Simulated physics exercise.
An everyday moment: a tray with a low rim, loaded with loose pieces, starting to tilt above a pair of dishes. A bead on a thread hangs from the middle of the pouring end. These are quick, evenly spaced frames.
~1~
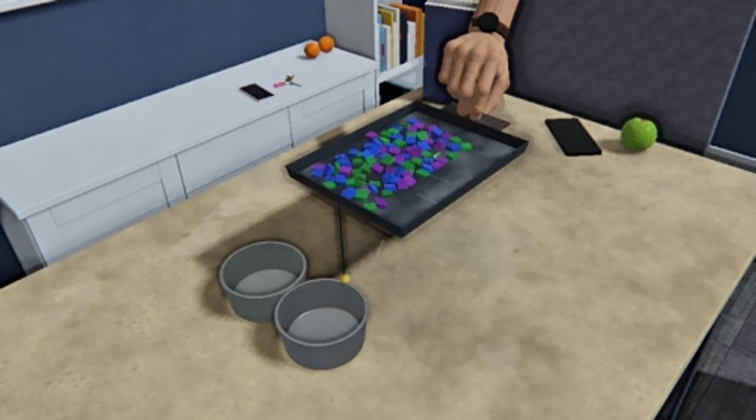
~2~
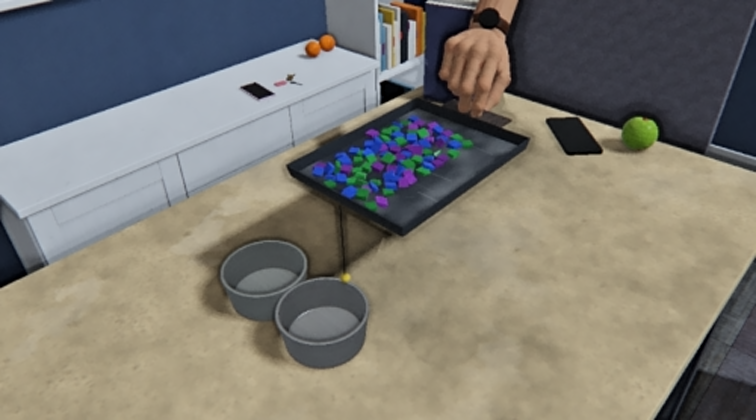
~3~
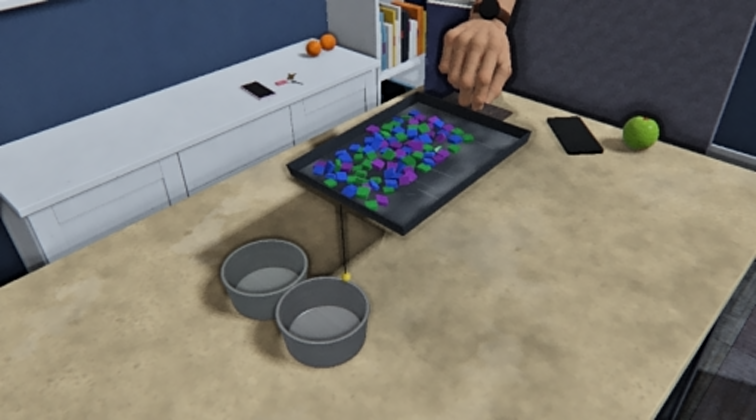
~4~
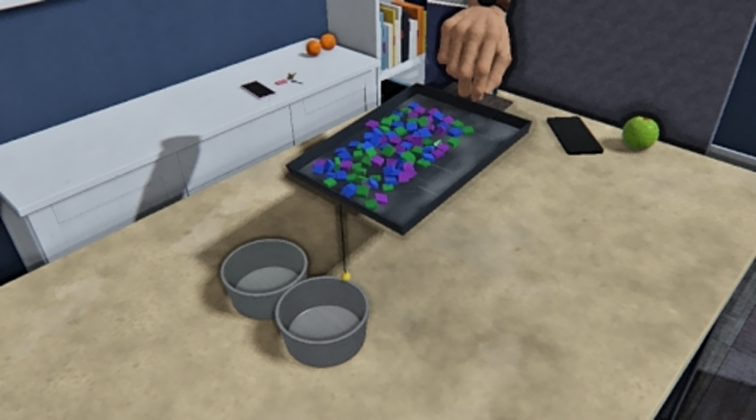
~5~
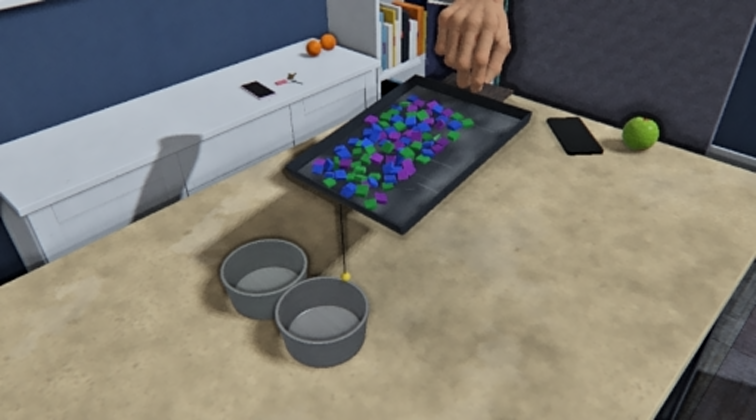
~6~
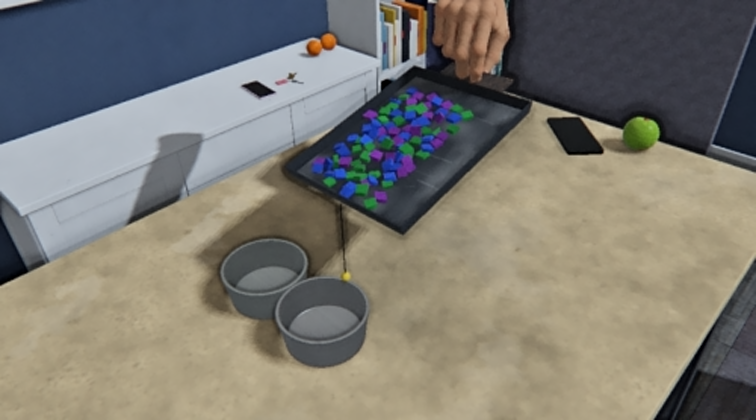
At first, a hand holds a dark tray of blue, green and purple pieces nearly level above two gray dishes on a counter, a yellow bead hanging nearby. The hand then gradually raises the far end, tilting the tray slightly toward the dishes, while the pieces stay bunched together with little visible shift.
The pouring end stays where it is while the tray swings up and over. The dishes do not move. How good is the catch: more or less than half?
They take more than half between them.
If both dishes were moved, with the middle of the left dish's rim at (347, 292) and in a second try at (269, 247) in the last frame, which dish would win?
At the first place the left-hand dish, at the second the right one.
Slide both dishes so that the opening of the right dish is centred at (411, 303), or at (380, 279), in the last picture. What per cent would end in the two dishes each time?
About 10 and 0 per cent.
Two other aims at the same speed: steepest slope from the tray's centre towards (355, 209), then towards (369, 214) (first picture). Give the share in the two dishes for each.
Near 70 % and 40 %.
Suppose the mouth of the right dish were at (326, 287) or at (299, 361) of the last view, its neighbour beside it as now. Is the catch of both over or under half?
First above a half, then less than half.
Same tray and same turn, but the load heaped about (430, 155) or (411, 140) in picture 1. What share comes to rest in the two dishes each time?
Roughly 80 per cent, and 100 per cent.
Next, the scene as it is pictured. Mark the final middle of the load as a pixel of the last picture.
Around (305, 325).
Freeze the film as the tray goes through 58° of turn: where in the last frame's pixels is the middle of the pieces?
At about (335, 170).
Soon, tray tipped steeply; nearly all on the tray; a stray few in the air.
A while on, tray tipped right over; about half on the tray; about a quarter in the right dish; a small part in the left dish; a stray few outside both; a small part in the air.
Towards the end, tray tipped past a quarter turn; about half in the right dish; about a third in the left dish; a small part outside both.
Finally, tray tipped past a quarter turn; about half in the right dish; about a third in the left dish; a small part outside both.
